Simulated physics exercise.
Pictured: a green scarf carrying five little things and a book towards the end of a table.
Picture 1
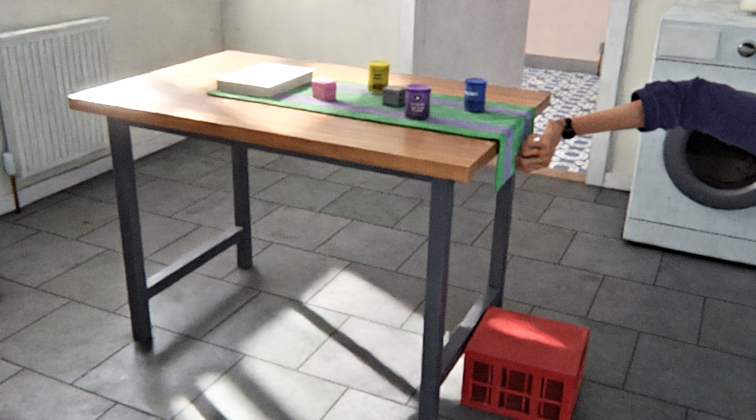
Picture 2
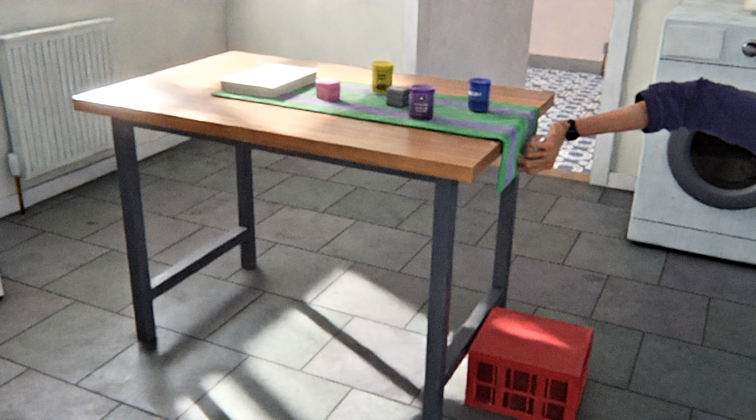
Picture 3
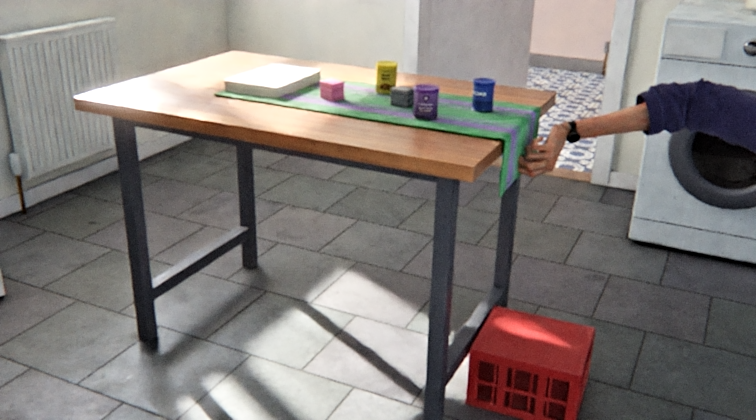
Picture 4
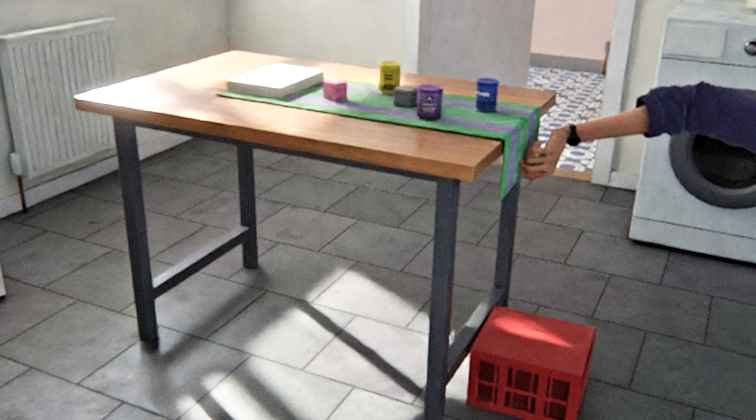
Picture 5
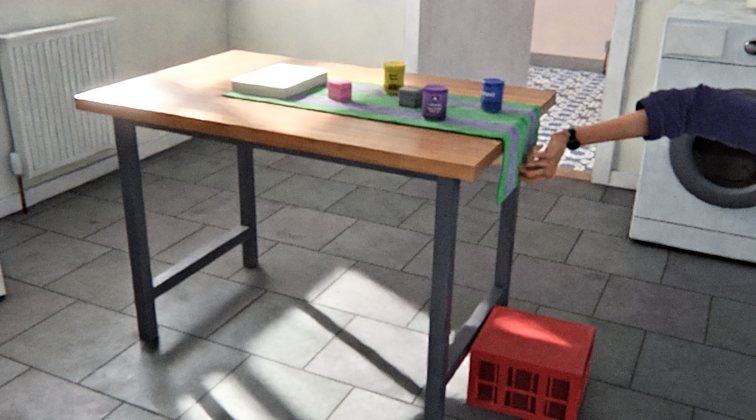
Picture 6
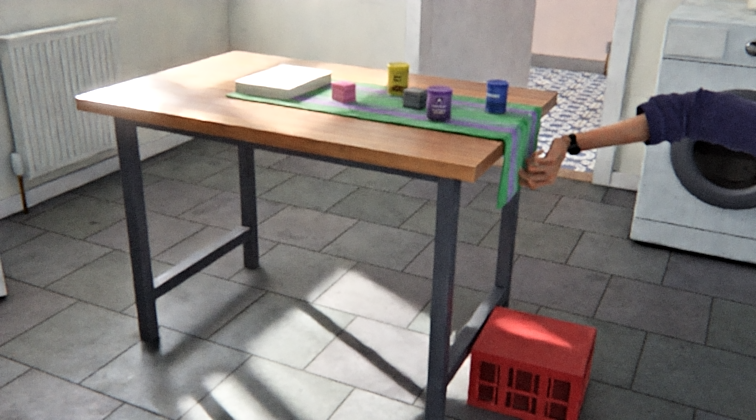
A hand slowly pulls a green scarf carrying small objects rightward along a wooden table.
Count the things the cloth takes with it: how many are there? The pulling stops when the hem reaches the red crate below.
Four things come off.
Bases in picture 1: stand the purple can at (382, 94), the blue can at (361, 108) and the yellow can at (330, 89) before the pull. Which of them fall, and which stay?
In the end the purple can gets dislodged, while the blue can gets dislodged and the yellow can rides it out.
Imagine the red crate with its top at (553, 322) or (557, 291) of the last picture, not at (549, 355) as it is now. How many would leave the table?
Then 3 and 2.
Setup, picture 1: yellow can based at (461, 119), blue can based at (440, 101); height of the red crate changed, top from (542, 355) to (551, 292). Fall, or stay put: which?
Yellow can is gone, blue can is gone.
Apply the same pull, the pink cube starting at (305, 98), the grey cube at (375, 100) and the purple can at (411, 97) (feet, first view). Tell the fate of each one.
In the end the pink cube is still on top, the grey cube is no longer on top, and the purple can is no longer on top.
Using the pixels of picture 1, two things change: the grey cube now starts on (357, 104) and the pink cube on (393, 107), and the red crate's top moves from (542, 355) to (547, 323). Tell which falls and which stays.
The grey cube stays put, the pink cube is lost.
Soon after, hem near (513, 282); blue can and purple can gone.
After that, hem on the crate; blue can, purple can, grey cube and yellow can gone.
In the end, hem on the crate; blue can, purple can, grey cube and yellow can gone. It carries off four.
